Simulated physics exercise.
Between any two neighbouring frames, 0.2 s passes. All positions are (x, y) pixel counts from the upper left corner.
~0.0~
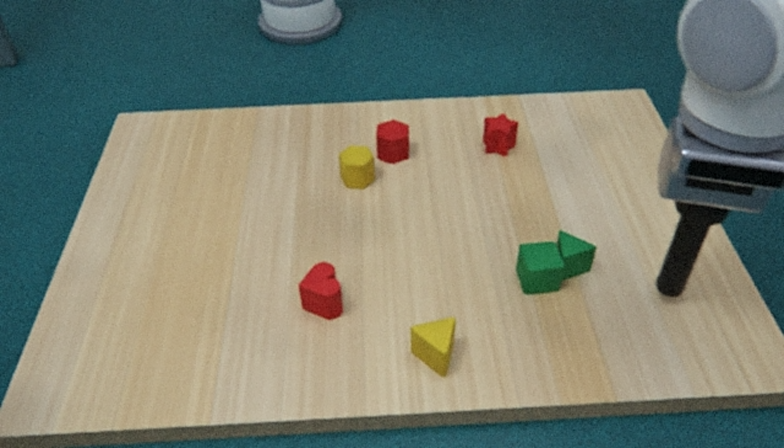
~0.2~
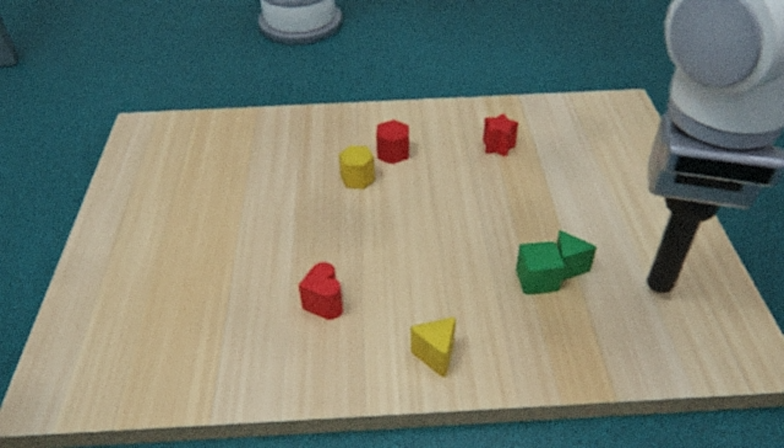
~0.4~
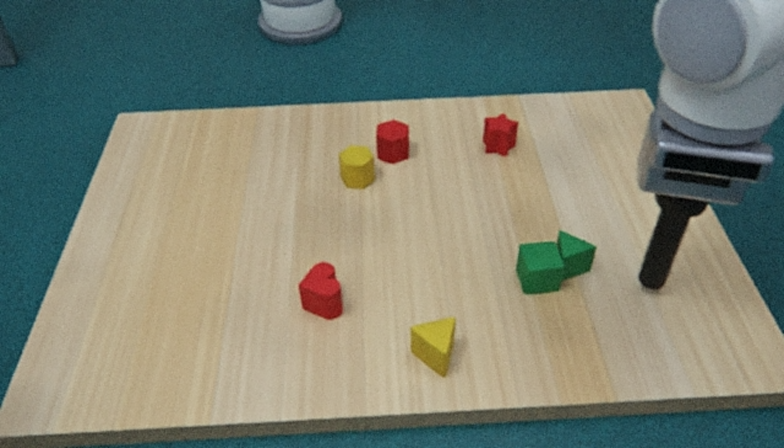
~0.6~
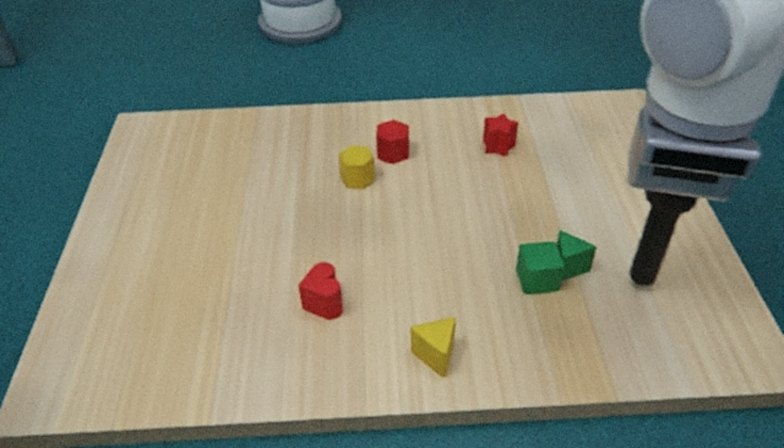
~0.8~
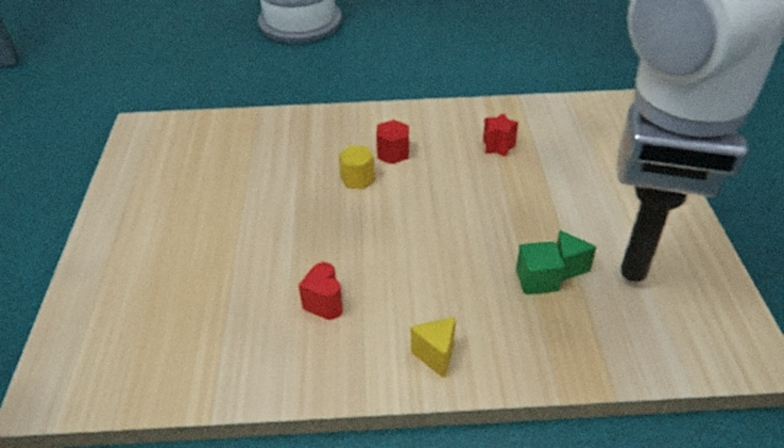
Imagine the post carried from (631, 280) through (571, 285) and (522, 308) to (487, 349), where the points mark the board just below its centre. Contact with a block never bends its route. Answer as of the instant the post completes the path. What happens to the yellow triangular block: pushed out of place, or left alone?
The block stays on its spot.
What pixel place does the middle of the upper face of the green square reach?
Pixel (516, 254).
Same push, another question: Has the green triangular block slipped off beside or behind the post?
Yes.
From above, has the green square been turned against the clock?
Short answer: No.
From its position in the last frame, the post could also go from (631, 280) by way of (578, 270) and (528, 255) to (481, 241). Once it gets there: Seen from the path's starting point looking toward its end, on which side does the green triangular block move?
My answer: Right.
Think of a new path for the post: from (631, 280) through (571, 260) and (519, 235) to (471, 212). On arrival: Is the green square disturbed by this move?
Moved.
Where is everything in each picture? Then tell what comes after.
Tip of the post at (669, 287), middles of tops, yellow triangular block at (437, 332), green square at (542, 255), green triangular block at (573, 244), in the first picture.
Post at (660, 284), nothing pushed, in the second picture.
Post at (652, 280), nothing pushed, in the third picture.
Post at (643, 276), nothing pushed, in the fourth picture.
Post at (633, 273), yellow triangular block at (437, 332), green square at (542, 255), green triangular block at (573, 244), in the fifth picture.
What follows on the original path. One third of the way, post at (573, 277); green triangular block at (569, 241).
Two thirds of the way, post at (523, 301); green square at (516, 254), turned 60° clockwise; green triangular block at (569, 240).
At the end, post at (488, 341); yellow triangular block unmoved; green square at (516, 254), turned 60° clockwise; green triangular block at (569, 240).
